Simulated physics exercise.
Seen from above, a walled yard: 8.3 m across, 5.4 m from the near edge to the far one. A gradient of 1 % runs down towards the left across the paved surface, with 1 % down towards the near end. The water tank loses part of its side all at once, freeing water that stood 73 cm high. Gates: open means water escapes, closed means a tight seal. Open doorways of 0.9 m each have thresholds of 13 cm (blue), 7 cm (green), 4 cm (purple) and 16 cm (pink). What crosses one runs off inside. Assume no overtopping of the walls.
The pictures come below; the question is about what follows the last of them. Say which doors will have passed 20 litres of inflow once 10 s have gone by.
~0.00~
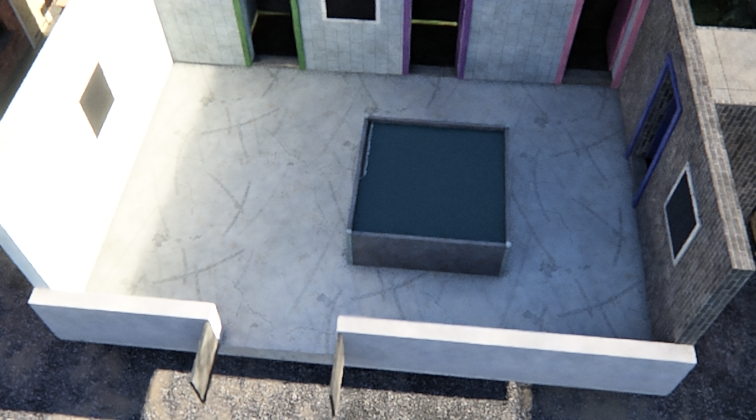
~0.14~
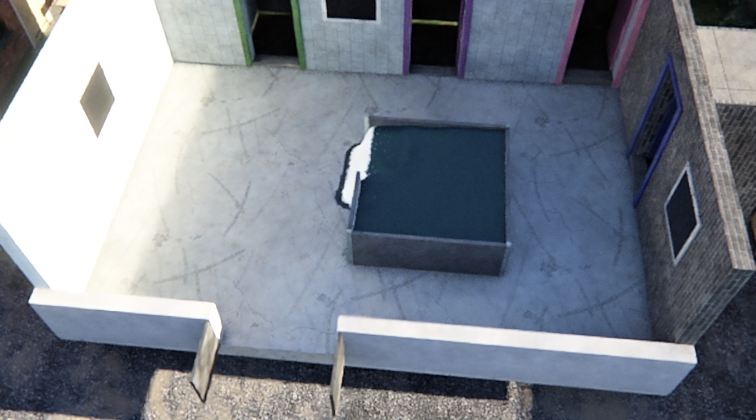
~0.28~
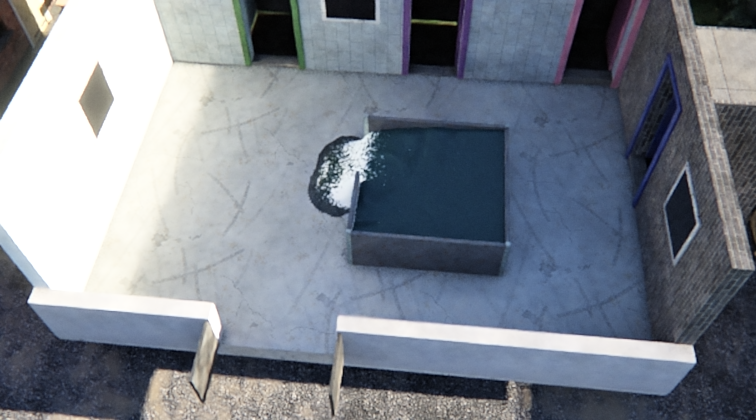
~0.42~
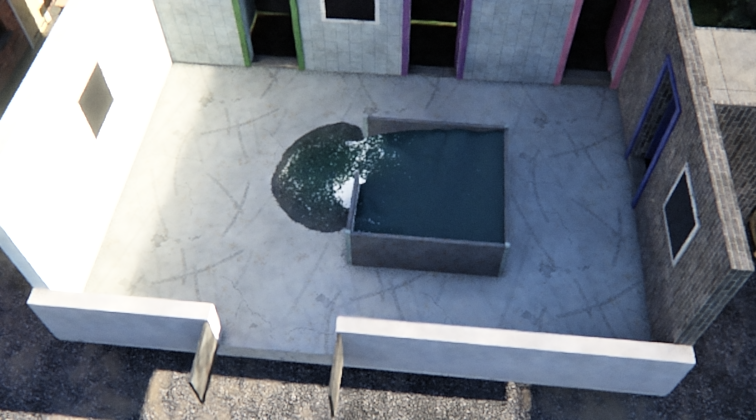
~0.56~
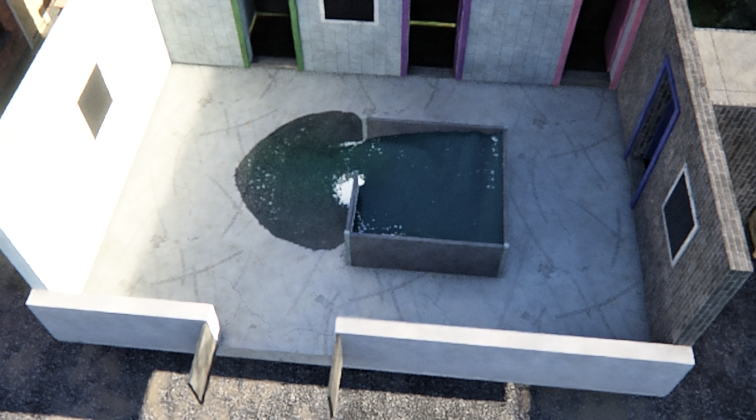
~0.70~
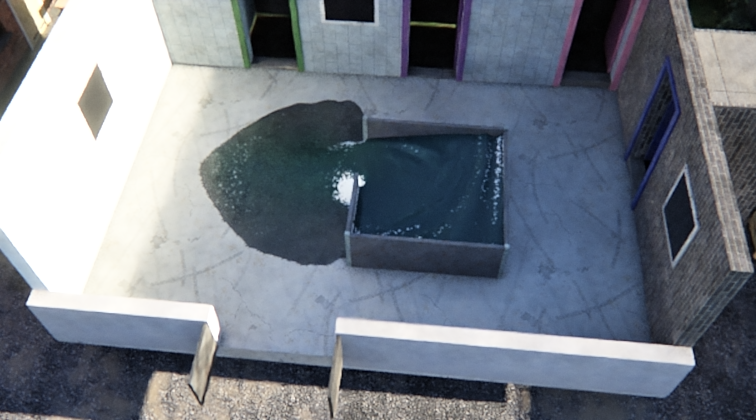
After that time: Blue door: Not passed, green door: Passed, purple door: Not passed, pink door: Not passed.
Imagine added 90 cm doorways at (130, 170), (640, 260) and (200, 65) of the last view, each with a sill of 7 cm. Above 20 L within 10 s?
In turn: Beyond it, short of it, beyond it.
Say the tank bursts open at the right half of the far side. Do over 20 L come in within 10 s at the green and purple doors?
Green door doesn't reach it, purple door surpasses it.
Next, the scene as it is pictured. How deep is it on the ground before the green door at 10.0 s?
It comes to near 9.5 cm.
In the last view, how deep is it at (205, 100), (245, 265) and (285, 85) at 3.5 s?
About 22, 1 and 4 cm respectively.
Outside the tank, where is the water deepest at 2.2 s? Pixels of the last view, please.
Near (168, 76).
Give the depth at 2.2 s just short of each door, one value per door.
Door by door in cm, blue shows 0, green shows 14, purple shows 0, pink shows 0.
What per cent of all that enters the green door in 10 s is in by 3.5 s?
Fraction in by then: Around 25 per cent.
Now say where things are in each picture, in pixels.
In the first picture, still water, 73 cm deep, in the water tank at (432, 180).
In the second picture, water pours out at (365, 165) and has run 0.7 m, to a hidden place; typically 10 cm deep outside, 73 cm at the water tank's back.
In the third picture, the front is at (321, 205), 0.9 m from the gap at (365, 166); 1.0 m2 of floor is under water; 73 cm left at the back of the water tank.
In the fourth picture, water pours out at (364, 168) and has run 1.4 m, to (277, 185); typically 8 cm deep outside, 73 cm at the water tank's back.
In the fifth picture, water pours out at (363, 169) and has run 2.0 m, to (241, 180); typically 6 cm deep outside, 71 cm at the water tank's back.
In the sixth picture, water pours out at (364, 170) and has run 2.7 m, to (207, 165); typically 5 cm deep outside, 65 cm at the water tank's back.
After 1.4 s water covers 35 % of the floor and is deepest (43 cm) near (356, 172); blue door not reached, green door 1 cm at the sill, 0 L in, purple door not reached, pink door not reached.
After 2.2 s water covers 40 % of the floor and is deepest (48 cm) near (168, 76); blue door not reached, green door 14 cm at the sill, 19 L in, purple door not reached, pink door not reached.
After 3.5 s water covers 45 % of the floor and is deepest (32 cm) near (73, 318); blue door not reached, green door 13 cm at the sill, 51 L in, purple door not reached, pink door not reached.
After 6.0 s water covers 65 % of the floor and is deepest (26 cm) near (73, 318); blue door not reached, green door 13 cm at the sill, 143 L in, purple door 3 cm at the sill, 0 L in, pink door not reached.
After 10.0 s water covers 90 % of the floor and is deepest (18 cm) near (73, 318); blue door 4 cm at the sill, 0 L in, green door 9 cm at the sill, 187 L in, purple door 2 cm at the sill, 0 L in, pink door not reached.
